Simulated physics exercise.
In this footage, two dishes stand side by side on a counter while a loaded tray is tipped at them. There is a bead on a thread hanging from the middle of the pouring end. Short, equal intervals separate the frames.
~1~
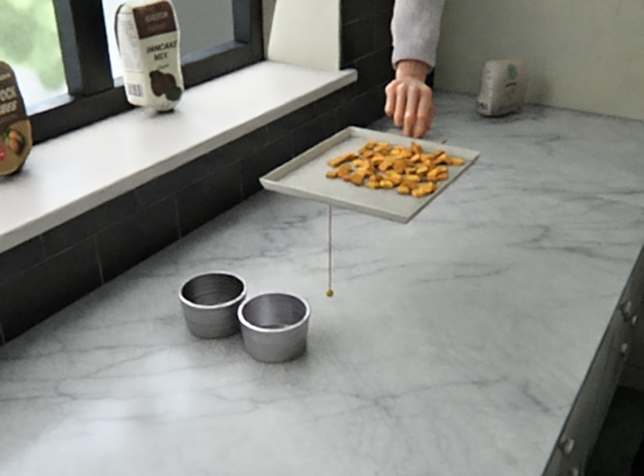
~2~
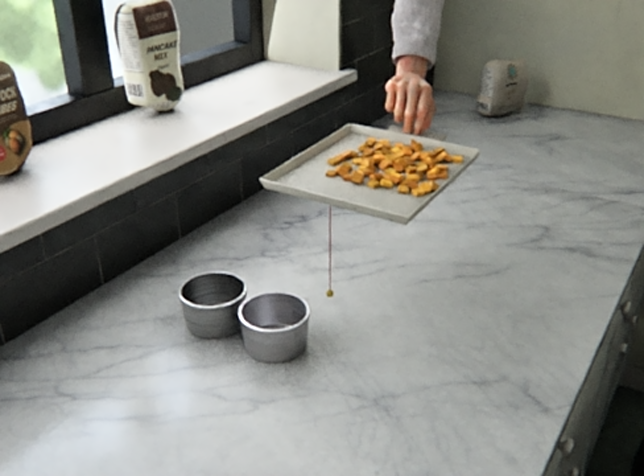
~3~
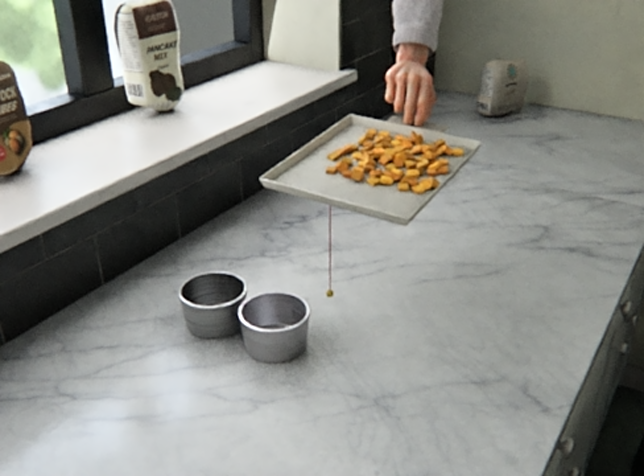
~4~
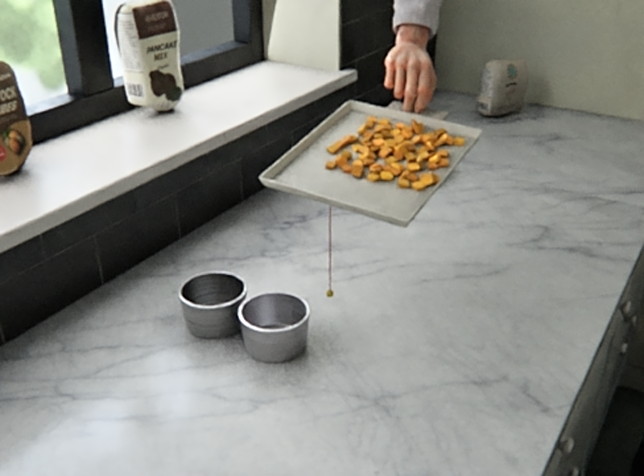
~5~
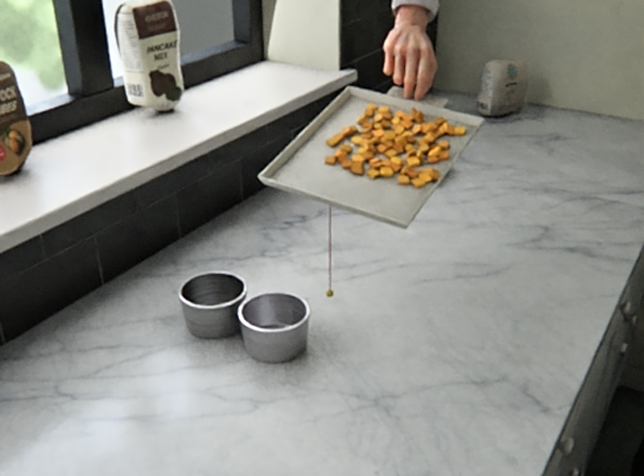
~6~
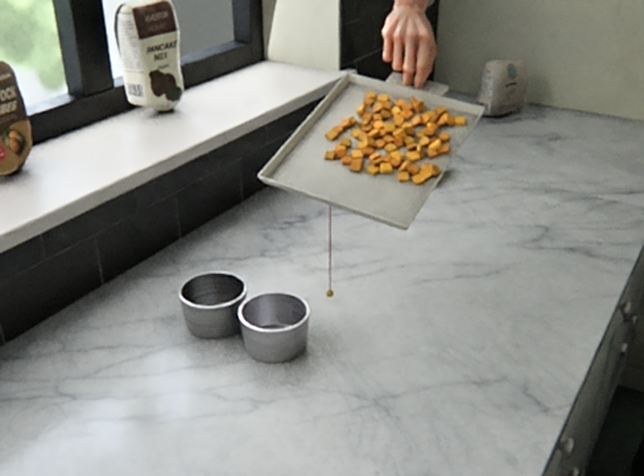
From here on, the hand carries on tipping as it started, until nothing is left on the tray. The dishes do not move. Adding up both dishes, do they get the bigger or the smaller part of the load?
The dishes are left with the minor part.
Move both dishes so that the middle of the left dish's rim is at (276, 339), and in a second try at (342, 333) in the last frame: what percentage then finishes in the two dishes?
I'd say about 10 percent, followed by about 60 percent.
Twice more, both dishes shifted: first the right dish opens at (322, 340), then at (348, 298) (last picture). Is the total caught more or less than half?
Well, a minority share the first time and a minority share the next.
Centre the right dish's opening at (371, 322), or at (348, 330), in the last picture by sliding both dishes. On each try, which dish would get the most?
Right side first, Right side second.
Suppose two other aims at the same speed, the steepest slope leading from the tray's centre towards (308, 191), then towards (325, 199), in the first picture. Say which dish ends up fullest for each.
The first try favours the right of the two, the second the right of the two.
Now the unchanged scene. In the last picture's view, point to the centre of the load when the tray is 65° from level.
Centre estimate: (374, 210).
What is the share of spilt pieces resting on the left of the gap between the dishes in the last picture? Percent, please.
10 per cent or thereabouts.
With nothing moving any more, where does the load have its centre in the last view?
Resting centre, last picture - approx. (360, 377).
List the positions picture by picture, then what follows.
Corners of the pouring end (265, 179) and (406, 214), level; middle of the load (391, 165), small crackers; left dish (193, 318); right dish (255, 341); bead on its thread (330, 293), in the first picture.
Corners of the pouring end (265, 178) and (406, 215), level; middle of the load (391, 164), in the second picture.
Corners of the pouring end (264, 177) and (406, 216), tipped barely, lowest at the right corner; middle of the load (391, 158), in the third picture.
Corners of the pouring end (264, 176) and (406, 218), tipped a little, lowest at the right corner; middle of the load (391, 151), in the fourth picture.
Corners of the pouring end (263, 175) and (406, 221), tipped clearly, lowest at the right corner; middle of the load (397, 139), in the fifth picture.
Corners of the pouring end (263, 175) and (405, 223), tipped clearly, lowest at the right corner; middle of the load (397, 132); left dish (193, 318); right dish (255, 341), in the sixth picture.
Just after the last frame, tray tipped steeply; the larger part on the tray; about a tenth in the air.
A moment on, tray tipped past a quarter turn; just a few on the tray; just a few in the right dish; the larger part outside both; roughly a quarter in the air.
Further on, tray tipped past a quarter turn; just a few in the right dish; almost all outside both.
When it is over, tray tipped past a quarter turn; just a few in the right dish; not one in the left dish; almost all outside both.
